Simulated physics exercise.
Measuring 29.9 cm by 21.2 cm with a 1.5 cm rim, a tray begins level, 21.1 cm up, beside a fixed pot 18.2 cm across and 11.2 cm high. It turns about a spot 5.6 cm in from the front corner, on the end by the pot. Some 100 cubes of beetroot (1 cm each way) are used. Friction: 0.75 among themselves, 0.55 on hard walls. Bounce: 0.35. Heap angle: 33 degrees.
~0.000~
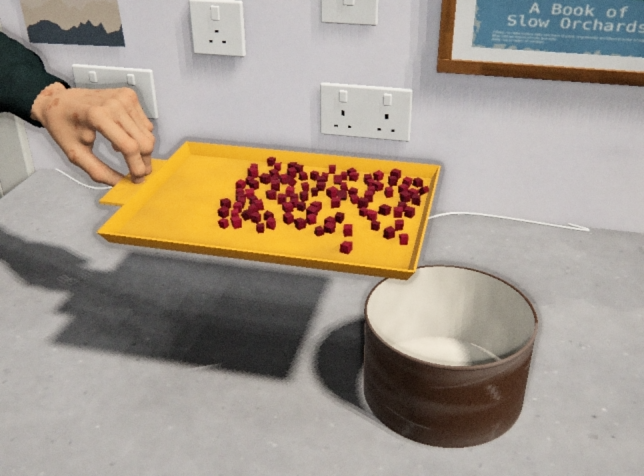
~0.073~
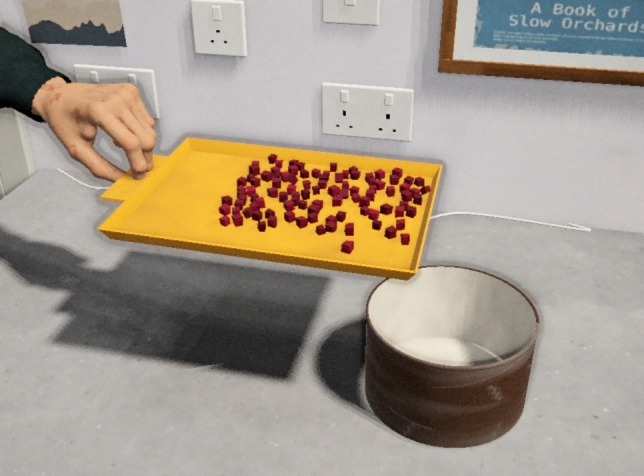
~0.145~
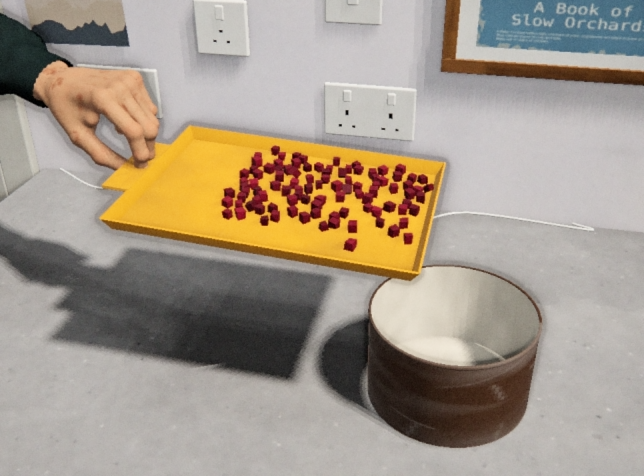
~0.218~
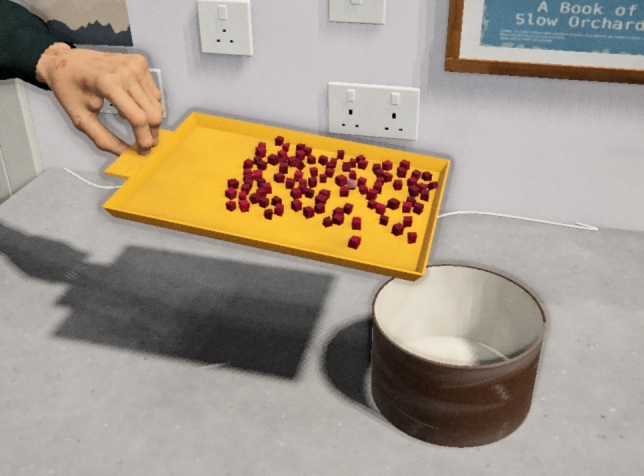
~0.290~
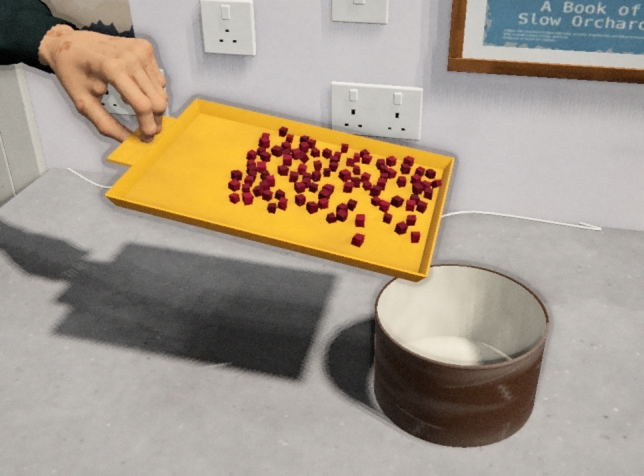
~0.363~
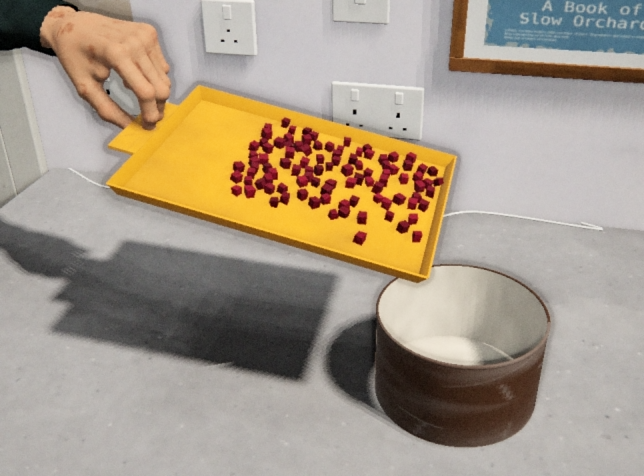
Yellow tray of small dark red cubes tilting gradually down to the right beside a brown pot, a hand at its raised left end.
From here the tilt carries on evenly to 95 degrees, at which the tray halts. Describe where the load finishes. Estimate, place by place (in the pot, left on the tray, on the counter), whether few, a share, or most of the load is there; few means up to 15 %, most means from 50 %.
My estimate: Pot: Most, tray: Few, counter: A share.
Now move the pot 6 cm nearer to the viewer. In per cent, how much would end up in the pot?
In that setup it would come to near 90 per cent.
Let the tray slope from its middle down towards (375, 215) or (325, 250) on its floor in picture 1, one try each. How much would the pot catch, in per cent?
First try: Around 70 percent; second try: Around 10 percent.
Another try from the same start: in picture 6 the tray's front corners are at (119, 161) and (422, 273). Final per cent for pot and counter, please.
You'd end with pot at 60 and counter at 40.
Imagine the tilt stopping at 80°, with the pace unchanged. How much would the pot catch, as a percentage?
Estimate: Roughly 55 percent.
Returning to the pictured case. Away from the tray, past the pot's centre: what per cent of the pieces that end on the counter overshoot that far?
Share: Close to 80 %.
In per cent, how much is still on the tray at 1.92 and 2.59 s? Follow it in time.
Around 65 first, about 0 after.
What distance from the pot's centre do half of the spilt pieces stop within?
Some 22 centimetres.
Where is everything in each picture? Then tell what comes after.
The first picture shows tray tilt 0 degrees, front corners at (107, 229) and (407, 266); middle of the pieces at (315, 192); pot at (450, 311).
The second picture shows tray tilt 1 degrees, front corners at (109, 226) and (409, 267); middle of the pieces at (316, 190).
The third picture shows tray tilt 3 degrees, front corners at (110, 215) and (412, 267), lowest corner right front; middle of the pieces at (319, 185).
The fourth picture shows tray tilt 6 degrees, front corners at (113, 204) and (416, 268), lowest corner right front; middle of the pieces at (323, 178).
The fifth picture shows tray tilt 9 degrees, front corners at (116, 193) and (420, 269), lowest corner right front; middle of the pieces at (327, 172).
The sixth picture shows tray tilt 12 degrees, front corners at (117, 181) and (421, 271), lowest corner right front; middle of the pieces at (329, 166); pot at (462, 310). The tray's pace is about 40 degrees a second.
Then, at 1.30 s, tilt 51 degrees; the tray holds 75 %, the pot 0 %.
Then, at 1.92 s, tilt 76 degrees; the tray holds 65 %, the pot 10 %.
After 2.59 s, tilt 95 degrees; the tray holds 0 %, the pot 60 %.
At rest (3.6 s), pot 60 %, tray 0 %, counter 40 %.
